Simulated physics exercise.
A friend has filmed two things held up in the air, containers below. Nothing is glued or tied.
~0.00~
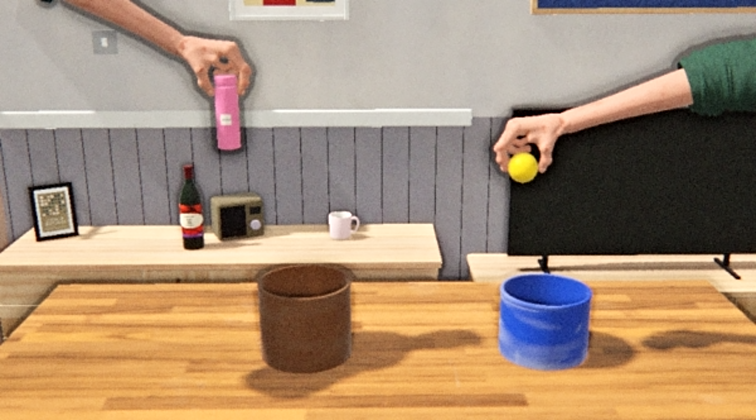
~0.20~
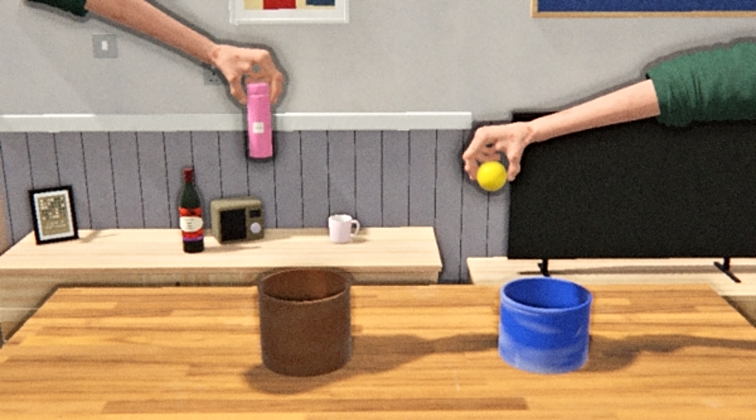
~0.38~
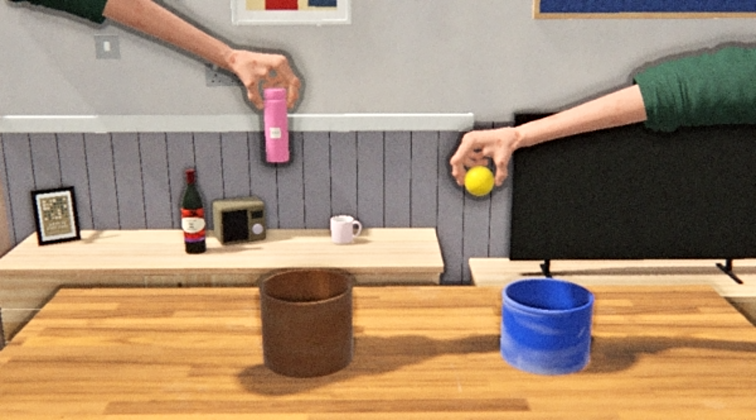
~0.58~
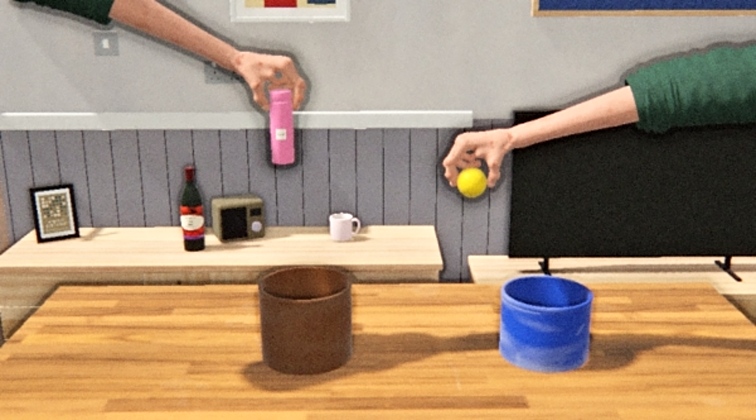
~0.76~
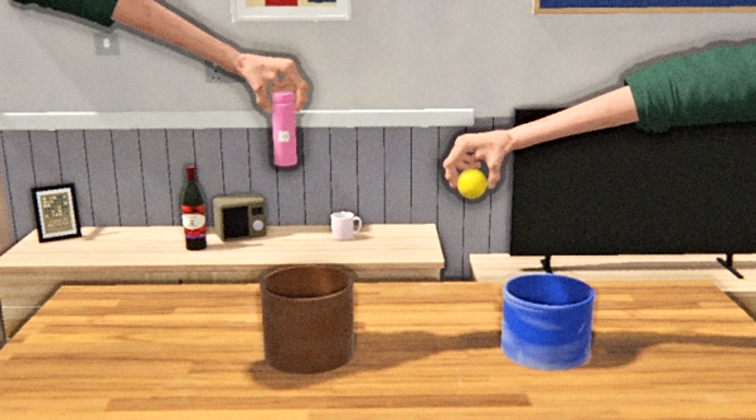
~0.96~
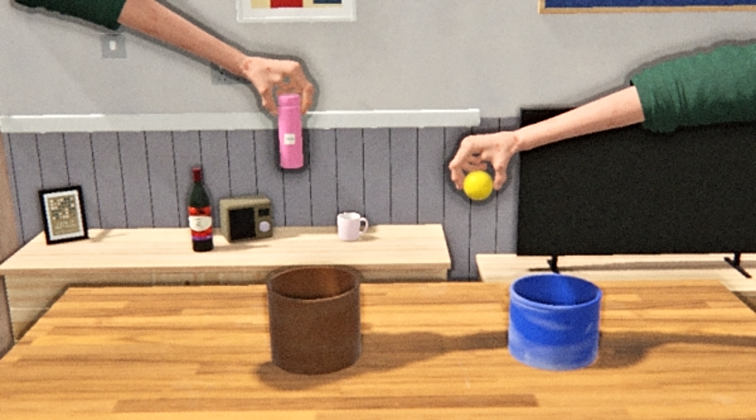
Two hands, one holding a pink shaker and the other a yellow lemon, moved a short way inward above a brown bucket and a blue pot, then stayed nearly still, both items still gripped.
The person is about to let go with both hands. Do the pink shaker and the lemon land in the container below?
The pink shaker is caught; the lemon falls beside it.
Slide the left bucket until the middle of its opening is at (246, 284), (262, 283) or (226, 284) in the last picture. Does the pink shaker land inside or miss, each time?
In turn it falls beside it; ends up inside; is not caught.
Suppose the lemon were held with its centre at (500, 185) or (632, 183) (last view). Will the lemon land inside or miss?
The lemon is not caught; lands outside.
Around 1.12 s, pink shaker travelled well along near (292, 168); lemon travelled about its own width near (477, 221).
Around 1.22 s, pink shaker in the air near (296, 252); lemon in the air near (476, 302).
Finally (2.2 s), the pink shaker drops into the container, near (299, 321); the lemon ends up outside, near (475, 339).
